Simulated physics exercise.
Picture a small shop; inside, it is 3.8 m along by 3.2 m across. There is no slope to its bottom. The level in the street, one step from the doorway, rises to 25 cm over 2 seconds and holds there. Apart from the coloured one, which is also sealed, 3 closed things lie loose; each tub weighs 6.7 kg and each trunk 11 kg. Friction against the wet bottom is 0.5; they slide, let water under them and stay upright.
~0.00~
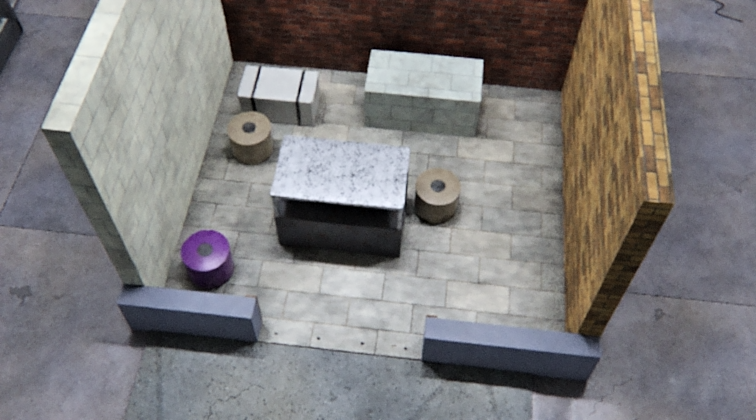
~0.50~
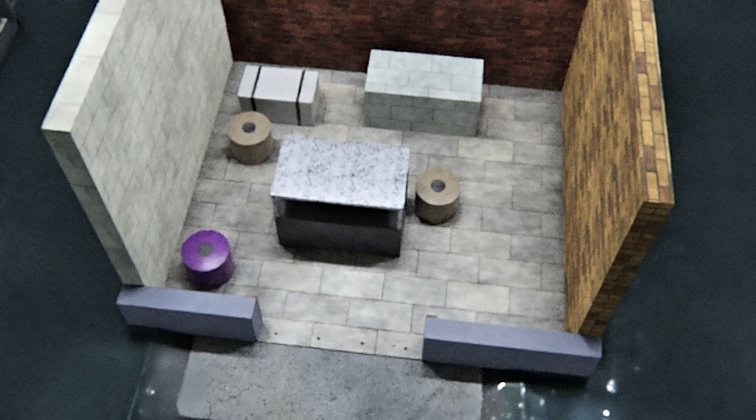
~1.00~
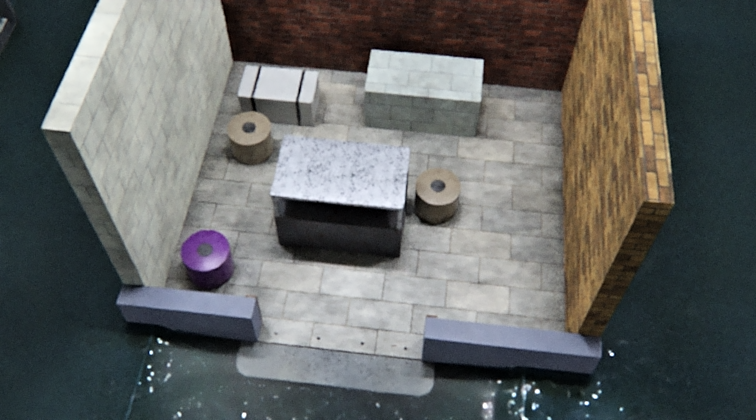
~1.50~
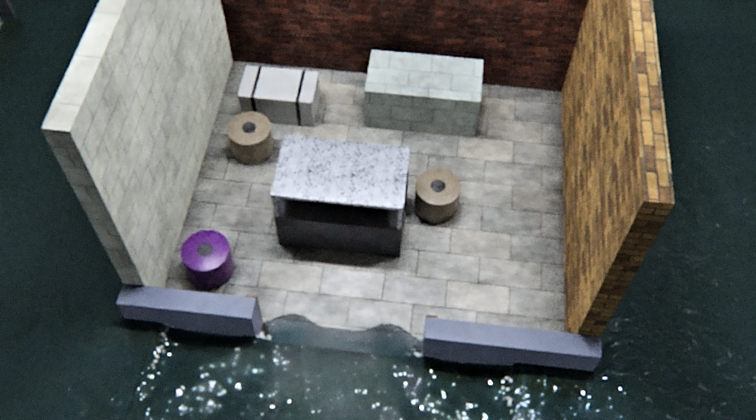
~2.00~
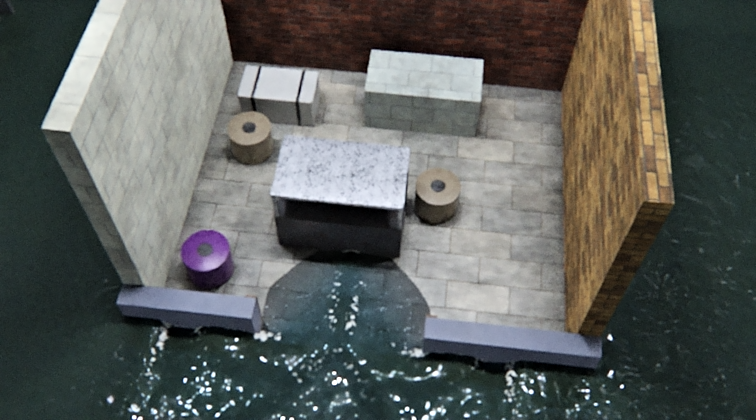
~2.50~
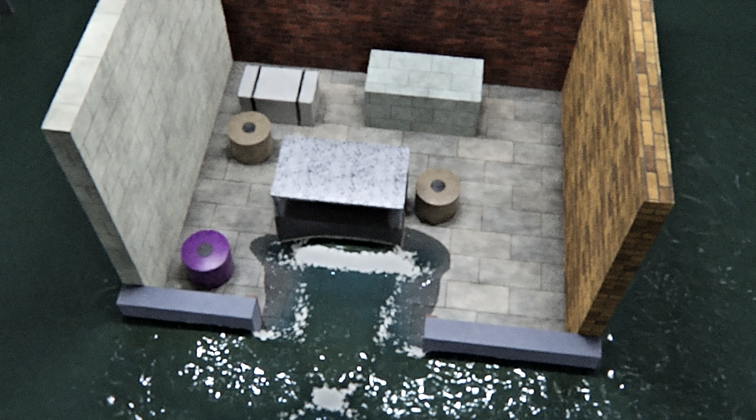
A small open-front room with stone and brick walls stood as dark water surrounded it, then slid through the front gap and spread around the central block, while the purple tub and other objects stayed still.
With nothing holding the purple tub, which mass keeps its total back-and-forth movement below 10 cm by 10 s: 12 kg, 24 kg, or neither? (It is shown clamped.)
Neither.
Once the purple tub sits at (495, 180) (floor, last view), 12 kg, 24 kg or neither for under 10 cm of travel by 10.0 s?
It turns out that no load succeeds.
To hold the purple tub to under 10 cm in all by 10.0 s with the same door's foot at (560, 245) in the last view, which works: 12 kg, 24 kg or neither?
Then no option works.
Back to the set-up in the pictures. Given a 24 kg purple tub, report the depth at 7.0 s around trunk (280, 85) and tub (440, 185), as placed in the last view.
I'd estimate 9 cm for the first and 7 cm for the second.
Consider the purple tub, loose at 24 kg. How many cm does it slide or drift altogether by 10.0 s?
The total path comes to around 300 cm.
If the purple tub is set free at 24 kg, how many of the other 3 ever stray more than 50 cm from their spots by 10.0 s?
I count 3.
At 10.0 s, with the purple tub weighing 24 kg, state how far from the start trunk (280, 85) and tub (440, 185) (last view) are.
Net displacement, in order: 80 cm; 80 cm.
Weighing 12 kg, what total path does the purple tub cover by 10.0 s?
Path length near 450 cm.
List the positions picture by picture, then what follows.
In the first frame, the purple tub at (205, 250) rests on the ground; water covers 0.0 m2; 0 of 4 have shifted.
In the second frame, the purple tub at (205, 250), on the bottom; water covers 0.0 m2; 0 of 4 have shifted.
In the third frame, the purple tub at (205, 250) rests on the ground; 0.0 m2 under water; 0 of 4 have shifted.
In the fourth frame, the purple tub at (205, 250), on the bottom; 0.0 m2 under water; 0 of 4 have shifted.
In the fifth frame, the purple tub at (205, 250), on the bottom; 1.0 m2 under water; 0 of 4 have shifted.
In the sixth frame, the purple tub at (205, 250) rests on the ground; 1.5 m2 under water; 0 of 4 have shifted.
After 3.5 s the purple tub would be 21 cm from its start with 12 kg and 10 cm from its start with 24 kg; 7 cm of water round it then.
After 4.5 s the purple tub would be 28 cm from its start with 12 kg and 14 cm from its start with 24 kg; 16 cm of water round it then.
After 7.0 s the purple tub would be 12 cm from its start with 12 kg and 131 cm from its start with 24 kg; 8 cm of water round it then.
After 10.0 s the purple tub would be 241 cm from its start with 12 kg and 238 cm from its start with 24 kg; 19 cm of water round it then.
